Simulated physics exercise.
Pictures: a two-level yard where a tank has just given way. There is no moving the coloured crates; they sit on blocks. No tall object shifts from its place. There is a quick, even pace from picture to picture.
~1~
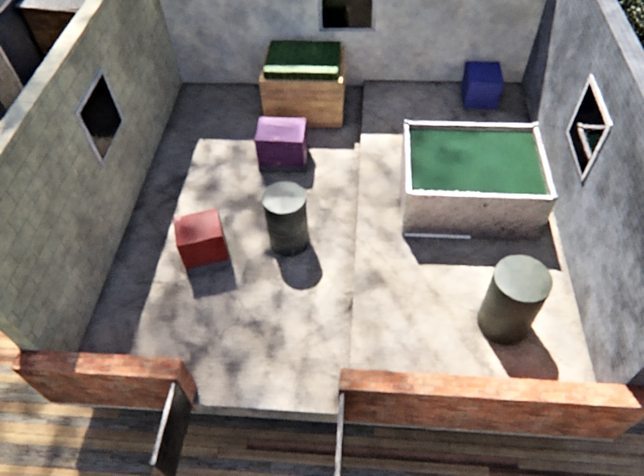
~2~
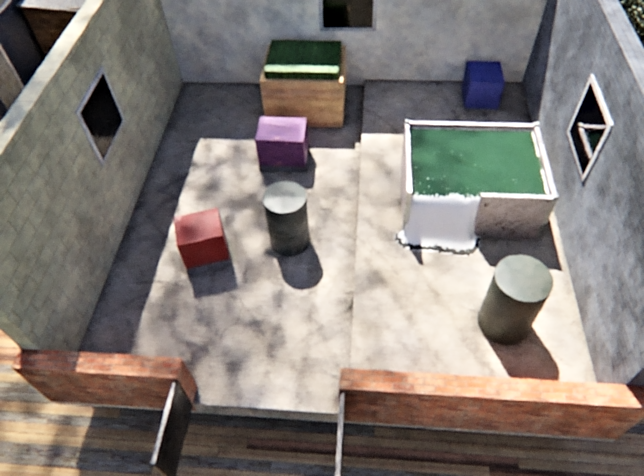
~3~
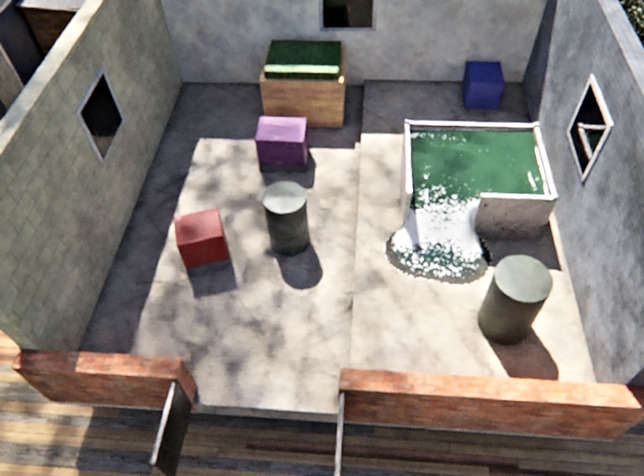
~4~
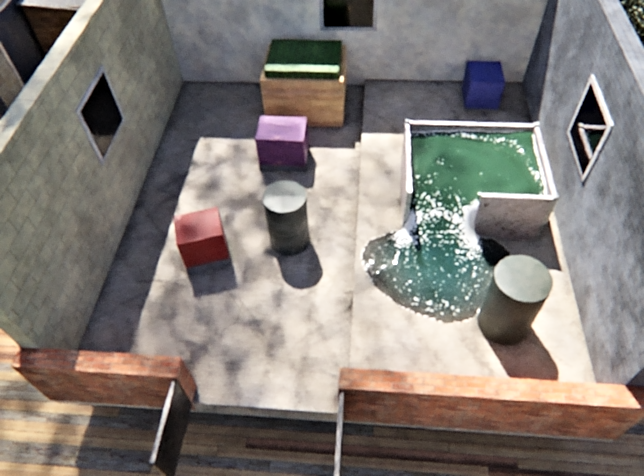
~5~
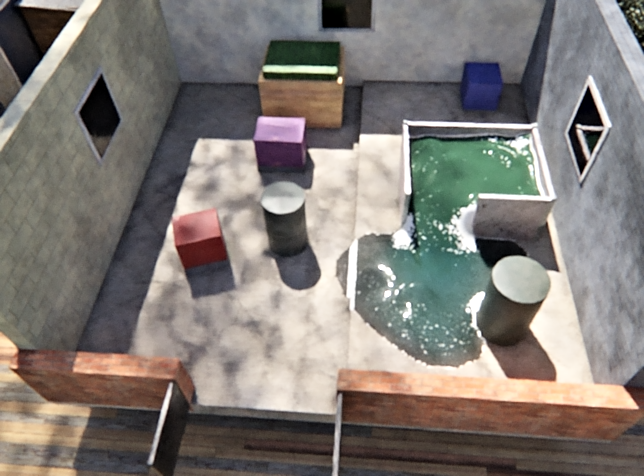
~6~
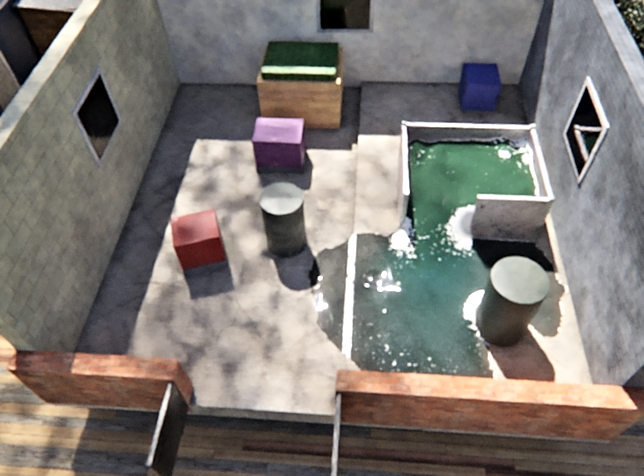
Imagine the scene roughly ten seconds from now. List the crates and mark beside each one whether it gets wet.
Red crate - stays dry; blue crate - gets wet; purple crate - stays dry.
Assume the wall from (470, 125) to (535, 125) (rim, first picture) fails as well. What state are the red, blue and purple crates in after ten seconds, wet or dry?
The red crate stays untouched; the blue crate gets drenched; the purple crate gets drenched.
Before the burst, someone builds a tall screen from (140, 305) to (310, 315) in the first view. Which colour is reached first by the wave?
I'd pick the red crate.
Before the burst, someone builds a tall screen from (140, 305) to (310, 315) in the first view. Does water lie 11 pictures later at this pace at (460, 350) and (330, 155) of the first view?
In order, I'd call them inundated and bare.
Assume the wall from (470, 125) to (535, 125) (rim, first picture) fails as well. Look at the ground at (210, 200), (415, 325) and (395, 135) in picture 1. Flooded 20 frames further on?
Those three places would be still unsoaked, still unsoaked and soaking, in that order.
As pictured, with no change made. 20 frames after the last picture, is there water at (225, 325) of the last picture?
That spot: Submerged.
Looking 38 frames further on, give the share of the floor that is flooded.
Roughly 65 %.
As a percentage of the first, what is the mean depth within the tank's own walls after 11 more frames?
40 % or so.
A moment on, water covers 25 % of the floor; the red crate not reached, the blue crate not reached, the purple crate not reached.
Next, water covers 30 % of the floor; the red crate water round its plinth, the blue crate not reached, the purple crate not reached.
Then, water covers 40 % of the floor; the red crate water round its plinth, the blue crate not reached, the purple crate not reached.
Later, water covers 65 % of the floor; the red crate water round its plinth, the blue crate water round its plinth, the purple crate water round its plinth.
In the end, water covers 85 % of the floor; the red crate stayed above the water, the blue crate was topped, the purple crate stayed above the water.
